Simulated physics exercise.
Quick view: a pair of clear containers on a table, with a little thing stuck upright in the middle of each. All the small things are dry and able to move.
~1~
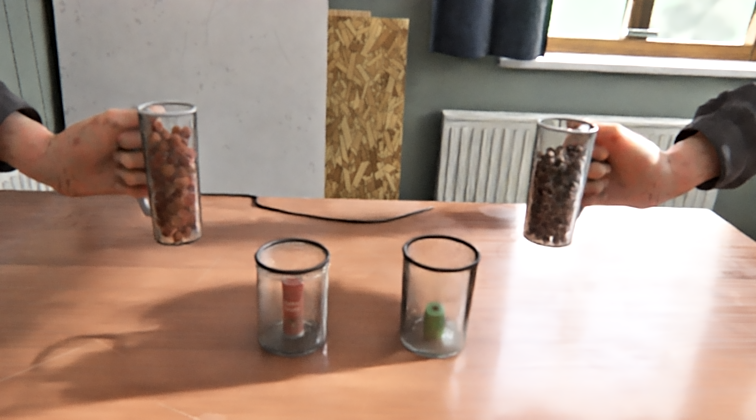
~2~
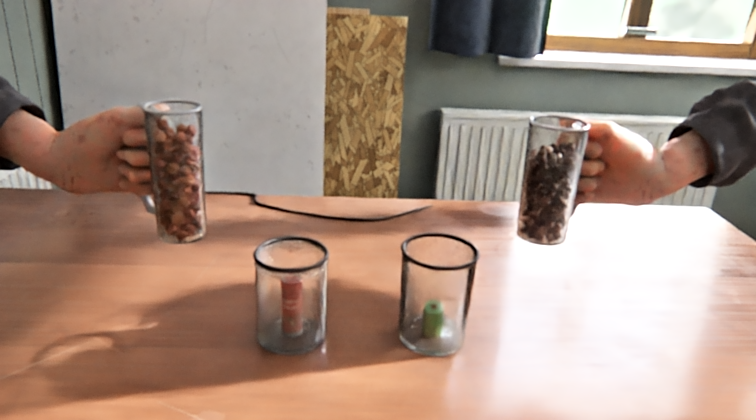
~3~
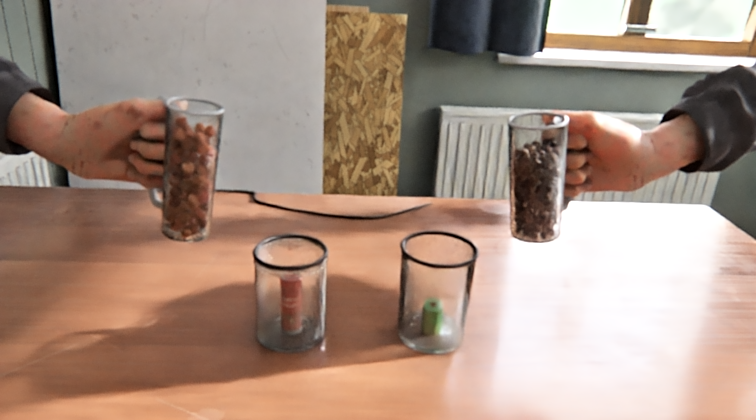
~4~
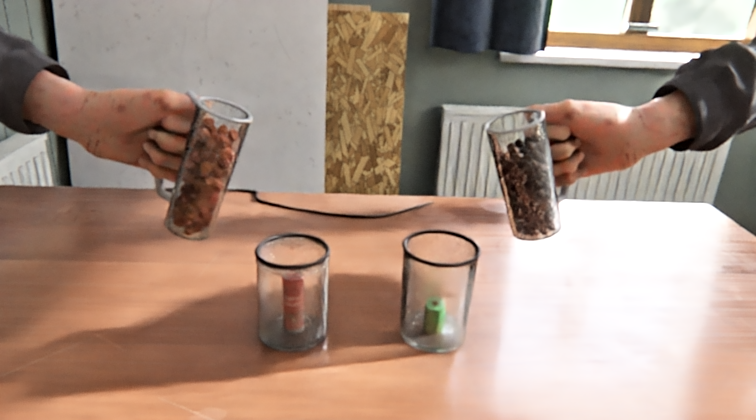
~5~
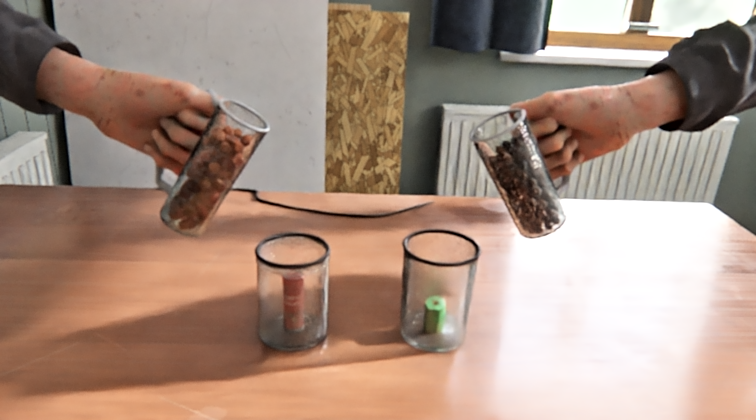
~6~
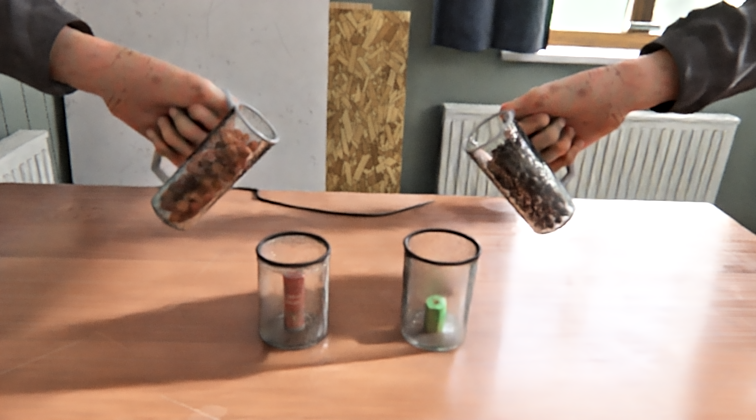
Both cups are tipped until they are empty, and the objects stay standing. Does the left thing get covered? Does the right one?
Left: Showing. Right: Submerged.
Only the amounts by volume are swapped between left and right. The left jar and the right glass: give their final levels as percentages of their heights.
Fill heights - left near 60 %, right near 45 %.
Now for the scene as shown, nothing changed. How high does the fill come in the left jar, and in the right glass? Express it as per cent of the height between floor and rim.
Left about 55, right about 50.
Then, 0.55 s later than the last frame, left jar empty, all of its cupful still in the cup; right glass empty, all of its cupful still in the cup.
Then, 1.04 s later than the last frame, left jar nearly empty, nearly all of its cupful still in the cup; right glass nearly empty, roughly two thirds of its cupful still in the cup.
Then, 1.45 s later than the last frame, left jar a third full, none of its cupful still in the cup; right glass a third full, none of its cupful still in the cup.
When it is over, left jar half full (surface near (294, 284)), nothing beside it; right glass half full (surface near (438, 287)), nothing beside it; the left thing is still showing; the right thing is covered.
